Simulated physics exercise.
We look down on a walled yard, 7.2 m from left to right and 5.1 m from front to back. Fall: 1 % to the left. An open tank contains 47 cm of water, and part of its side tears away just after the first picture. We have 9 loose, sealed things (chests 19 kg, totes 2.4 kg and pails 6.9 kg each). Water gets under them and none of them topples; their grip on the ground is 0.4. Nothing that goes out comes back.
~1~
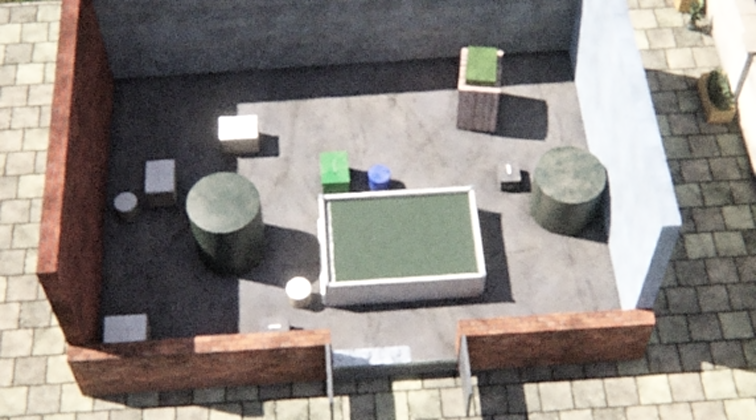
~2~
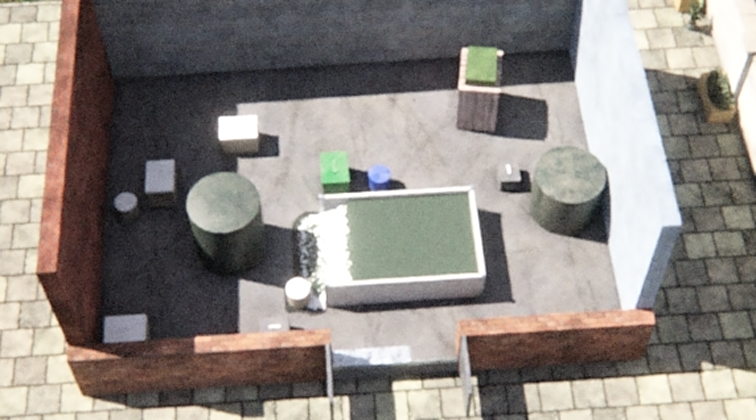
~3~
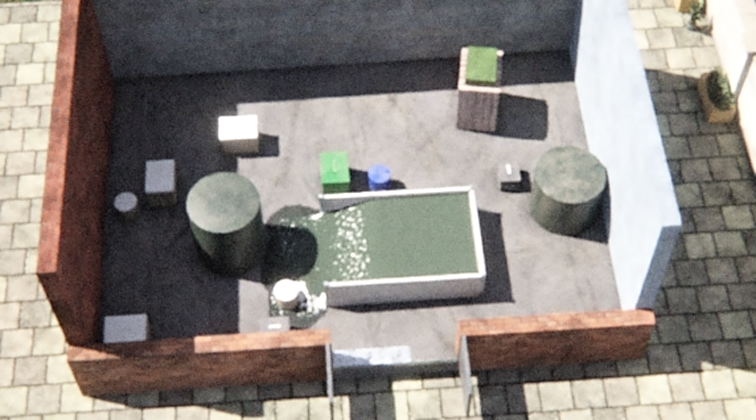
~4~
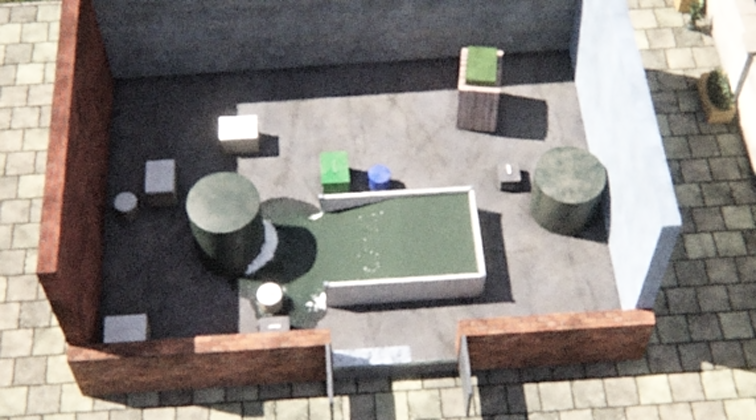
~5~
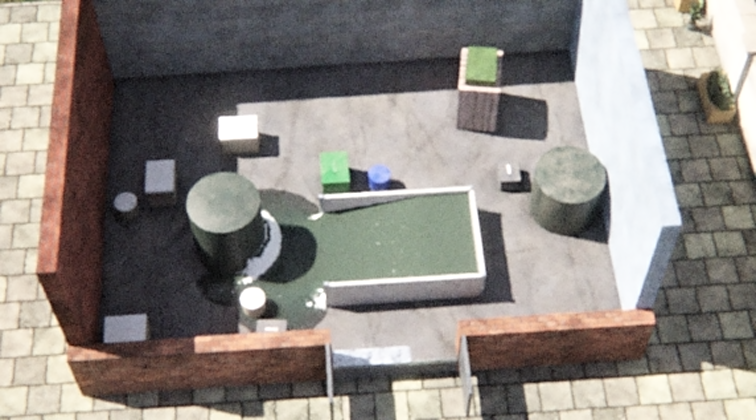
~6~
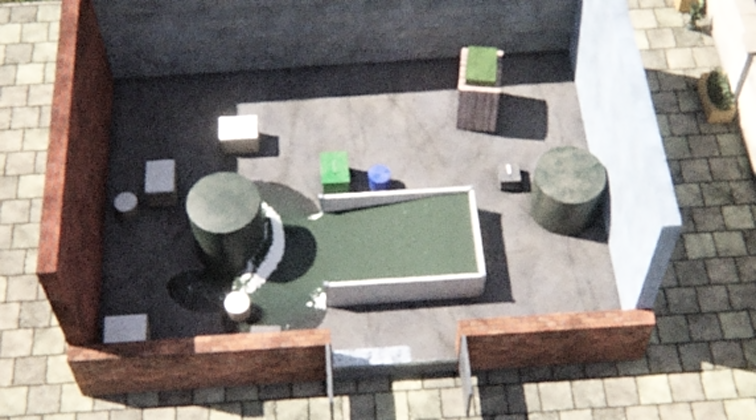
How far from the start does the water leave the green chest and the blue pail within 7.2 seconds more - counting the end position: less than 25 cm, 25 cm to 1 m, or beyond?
In the end the green chest remains nearly in place; the blue pail remains nearly in place.
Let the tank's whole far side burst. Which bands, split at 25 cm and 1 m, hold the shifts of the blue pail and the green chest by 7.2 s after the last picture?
Note: Blue pail swept well away, green chest swept well away.
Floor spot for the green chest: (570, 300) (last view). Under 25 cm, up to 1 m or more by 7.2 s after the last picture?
In the end it keeps its place.
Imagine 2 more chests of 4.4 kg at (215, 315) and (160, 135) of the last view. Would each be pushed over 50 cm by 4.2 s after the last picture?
Lab note - ordered: Above threshold / above threshold.
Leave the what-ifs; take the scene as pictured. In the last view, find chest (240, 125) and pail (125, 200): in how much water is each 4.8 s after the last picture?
I'd put it at 13 cm and 14 cm respectively.
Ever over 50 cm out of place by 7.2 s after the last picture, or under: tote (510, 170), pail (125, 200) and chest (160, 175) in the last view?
In that order: Under, past it, over.
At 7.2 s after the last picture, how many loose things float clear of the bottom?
Count at that moment: 0.
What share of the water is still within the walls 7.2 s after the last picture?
Remaining: Approx. 98 per cent.
Then, 0.9 s after the last picture the green chest is near (335, 167), 0.0 m from its start, aground; the blue pail is near (380, 174), 0.0 m from its start, aground; 0 of 9 are out; 2 afloat.
Then, 2.8 s after the last picture the green chest is near (335, 167), 0.0 m from its start, aground; the blue pail is near (380, 174), 0.0 m from its start, aground; 0 of 9 are out; 3 afloat.
Then, 4.8 s after the last picture the green chest is near (335, 167), 0.0 m from its start, aground; the blue pail is near (380, 174), 0.0 m from its start, aground; 0 of 9 are out; 4 afloat.
Then, 7.2 s after the last picture the green chest is near (335, 167), 0.0 m from its start, aground; the blue pail is near (380, 174), 0.0 m from its start, aground; 0 of 9 are out; 0 afloat.
